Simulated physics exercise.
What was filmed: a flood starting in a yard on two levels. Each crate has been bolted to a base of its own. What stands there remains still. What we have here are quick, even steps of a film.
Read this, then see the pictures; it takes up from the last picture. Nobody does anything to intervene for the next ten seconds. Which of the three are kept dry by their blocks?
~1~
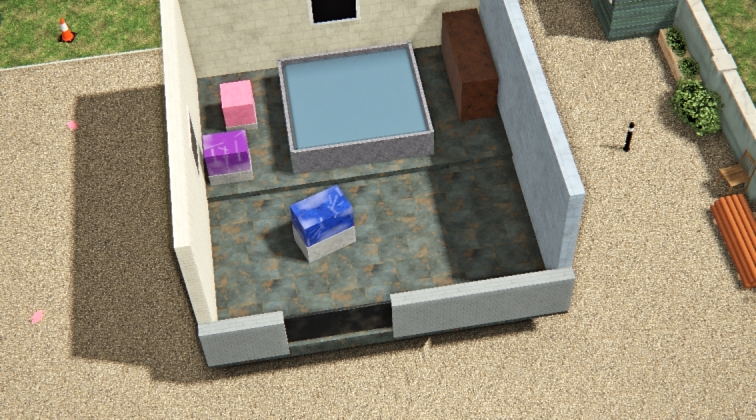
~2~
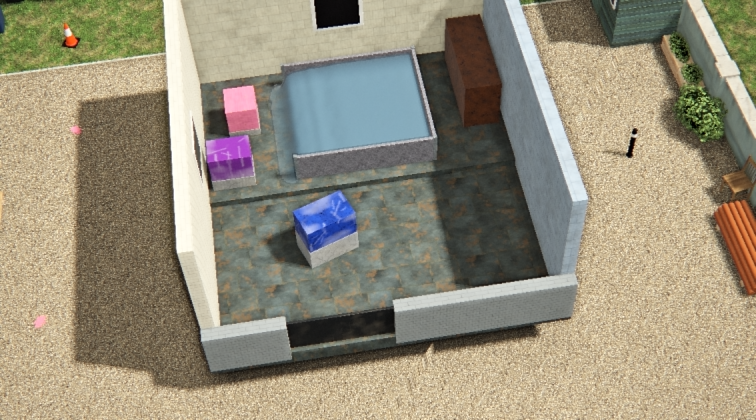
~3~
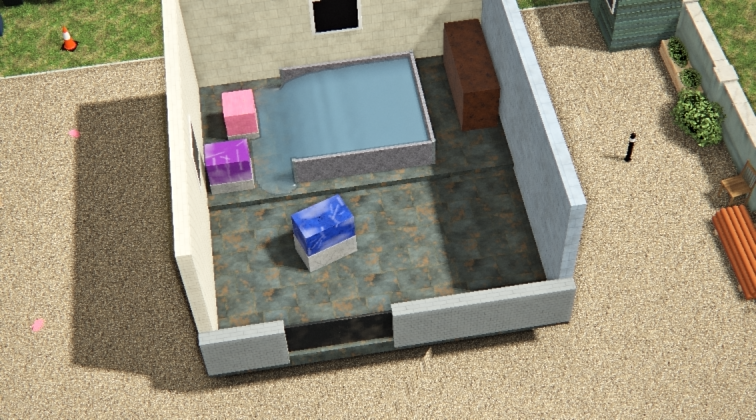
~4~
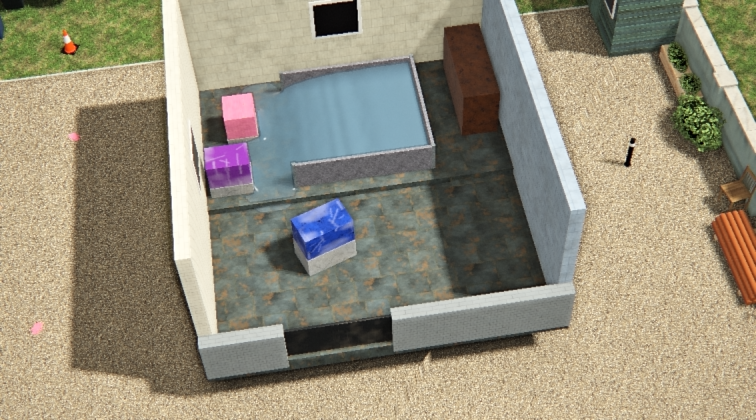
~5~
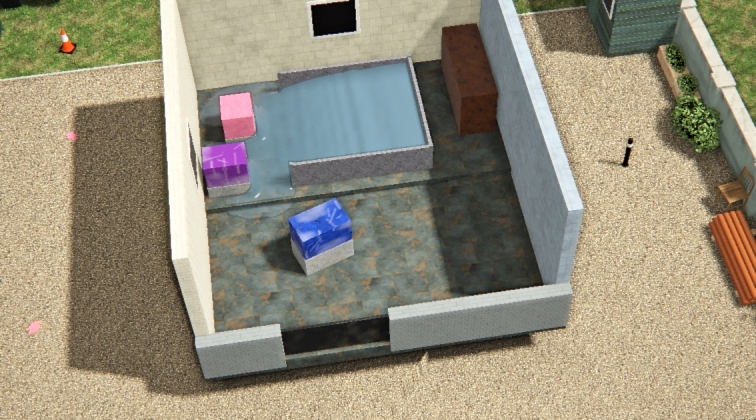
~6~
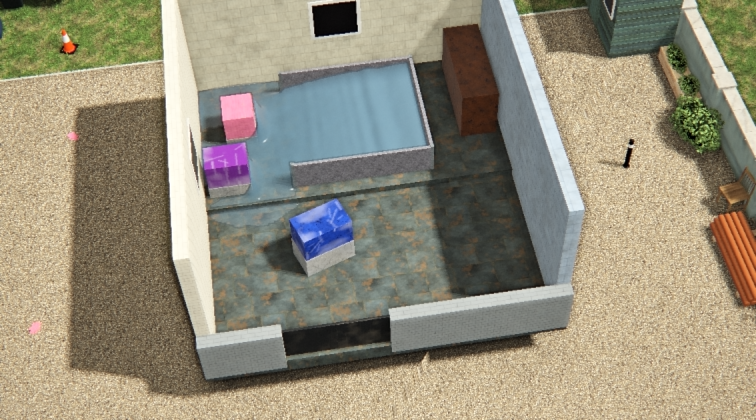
Result: Blue crate: Dry; pink crate: Wet; purple crate: Wet.
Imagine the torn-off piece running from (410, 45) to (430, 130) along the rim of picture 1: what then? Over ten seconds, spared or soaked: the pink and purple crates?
My take: The pink one stays clear, while the purple one stays clear.
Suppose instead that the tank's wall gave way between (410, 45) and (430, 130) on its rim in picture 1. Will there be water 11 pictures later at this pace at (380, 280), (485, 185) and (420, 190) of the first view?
Place one: Spared by the leak. Place two: Reached by the flood. Place three: Spared by the leak.
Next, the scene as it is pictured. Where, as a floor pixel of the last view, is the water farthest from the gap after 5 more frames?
My guess would be about (212, 271).
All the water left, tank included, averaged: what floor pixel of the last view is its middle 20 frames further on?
Centre of the water: Near (292, 163).
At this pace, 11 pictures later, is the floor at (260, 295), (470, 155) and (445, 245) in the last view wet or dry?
First spot swamped, second spot clear, third spot clear.
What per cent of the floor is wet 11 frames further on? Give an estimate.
That comes to about 40 per cent.
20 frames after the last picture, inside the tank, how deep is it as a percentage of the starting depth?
Roughly 38 percent.
A moment on, water covers 25 % of the floor; the blue crate not reached, the pink crate water round its plinth, the purple crate water round its plinth.
Next, water covers 40 % of the floor; the blue crate water round its plinth, the pink crate water round its plinth, the purple crate water round its plinth.
Then, water covers 50 % of the floor; the blue crate water round its plinth, the pink crate water round its plinth, the purple crate water round its plinth.
Later, water covers 95 % of the floor; the blue crate water round its plinth, the pink crate water round its plinth, the purple crate water round its plinth.
In the end, water covers 95 % of the floor; the blue crate stayed above the water, the pink crate was topped, the purple crate was topped.
